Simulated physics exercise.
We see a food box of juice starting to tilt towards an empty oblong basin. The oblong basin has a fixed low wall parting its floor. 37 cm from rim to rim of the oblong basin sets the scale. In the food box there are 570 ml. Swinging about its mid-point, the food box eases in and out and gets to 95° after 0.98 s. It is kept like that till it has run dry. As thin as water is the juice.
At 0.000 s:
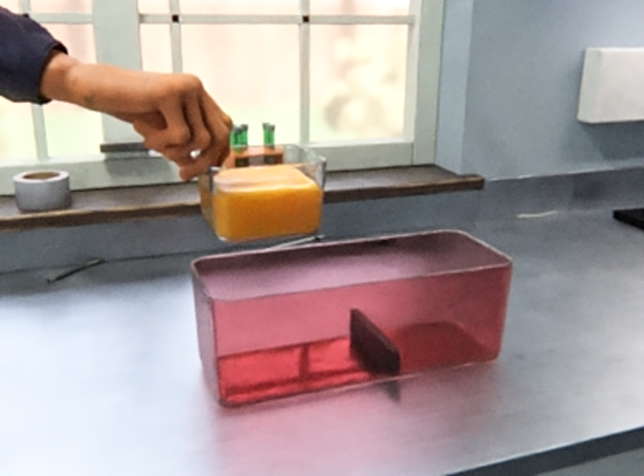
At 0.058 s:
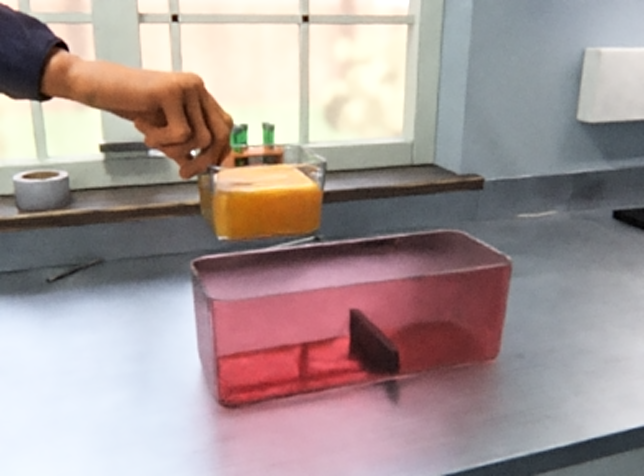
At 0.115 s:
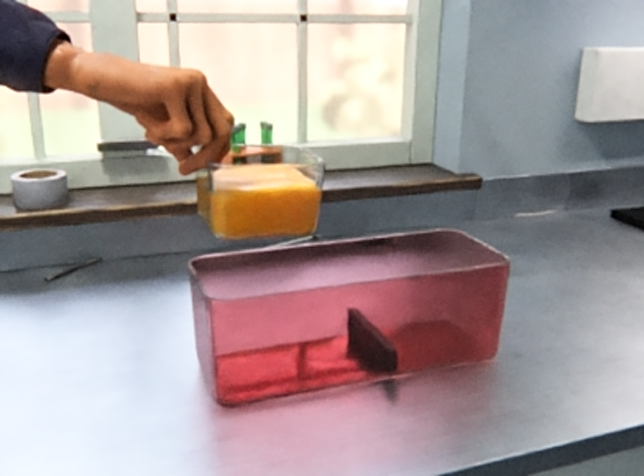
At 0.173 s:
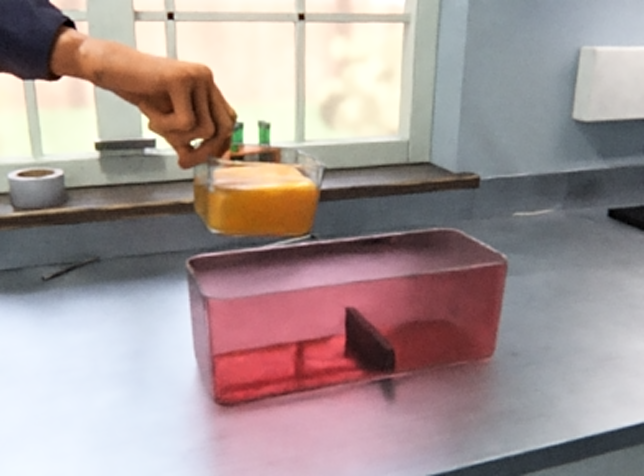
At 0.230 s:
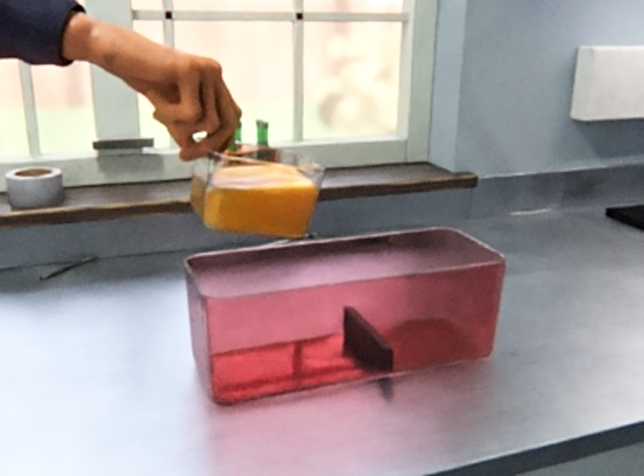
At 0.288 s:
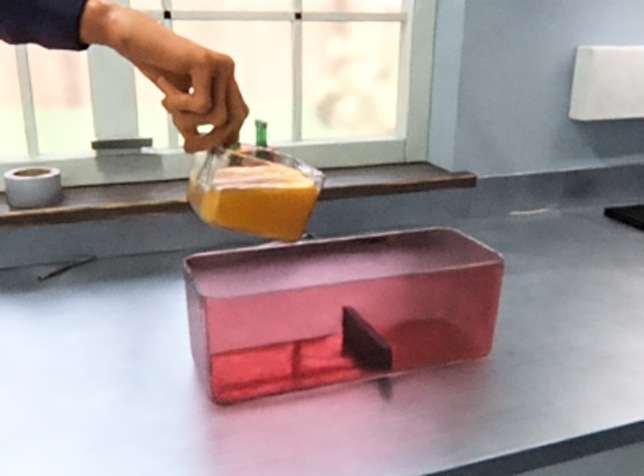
A hand in a dark sleeve reaches in from the left above a grey counter by a window, seen from slightly above. It holds a clear box of orange juice over a long, pink-tinted, see-through basin with a short dark wall inside, while a roll of tape sits on the sill. The box tilts gradually, right side downward, as the view shifts very slightly.
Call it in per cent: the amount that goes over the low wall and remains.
I would put it at about 18 per cent.
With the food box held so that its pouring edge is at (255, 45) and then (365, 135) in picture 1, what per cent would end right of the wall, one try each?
It comes to 15 per cent, and then 90 per cent.
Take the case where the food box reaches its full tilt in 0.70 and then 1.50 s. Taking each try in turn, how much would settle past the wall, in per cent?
I'd expect close to 10 per cent and then close to 20 per cent.
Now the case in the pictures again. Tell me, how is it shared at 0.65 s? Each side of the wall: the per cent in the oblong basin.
Left roughly 14 per cent, right roughly 0.
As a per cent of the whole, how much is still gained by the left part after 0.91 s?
Roughly 20 in a hundred.
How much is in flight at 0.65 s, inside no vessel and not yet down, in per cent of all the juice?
Estimate: About 26 % of all of it.
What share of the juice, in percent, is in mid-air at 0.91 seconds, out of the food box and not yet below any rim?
Near 7 per cent, I'd say.
After 0.65 s the tilt is 70° and 61 per cent is still to pour, 13 is left of the wall and 0 right of it.
After 0.91 s the tilt is 94° and 17 per cent is still to pour, 62 is left of the wall and 14 right of it.
After 1.18 s the tilt is 95° and 3 per cent is still to pour, 79 is left of the wall and 16 right of it.
After 1.48 s the tilt is 95° and 0 per cent is still to pour, 82 is left of the wall and 17 right of it.
In the end 82 per cent lies left of the wall, 18 right of it and 0 outside.
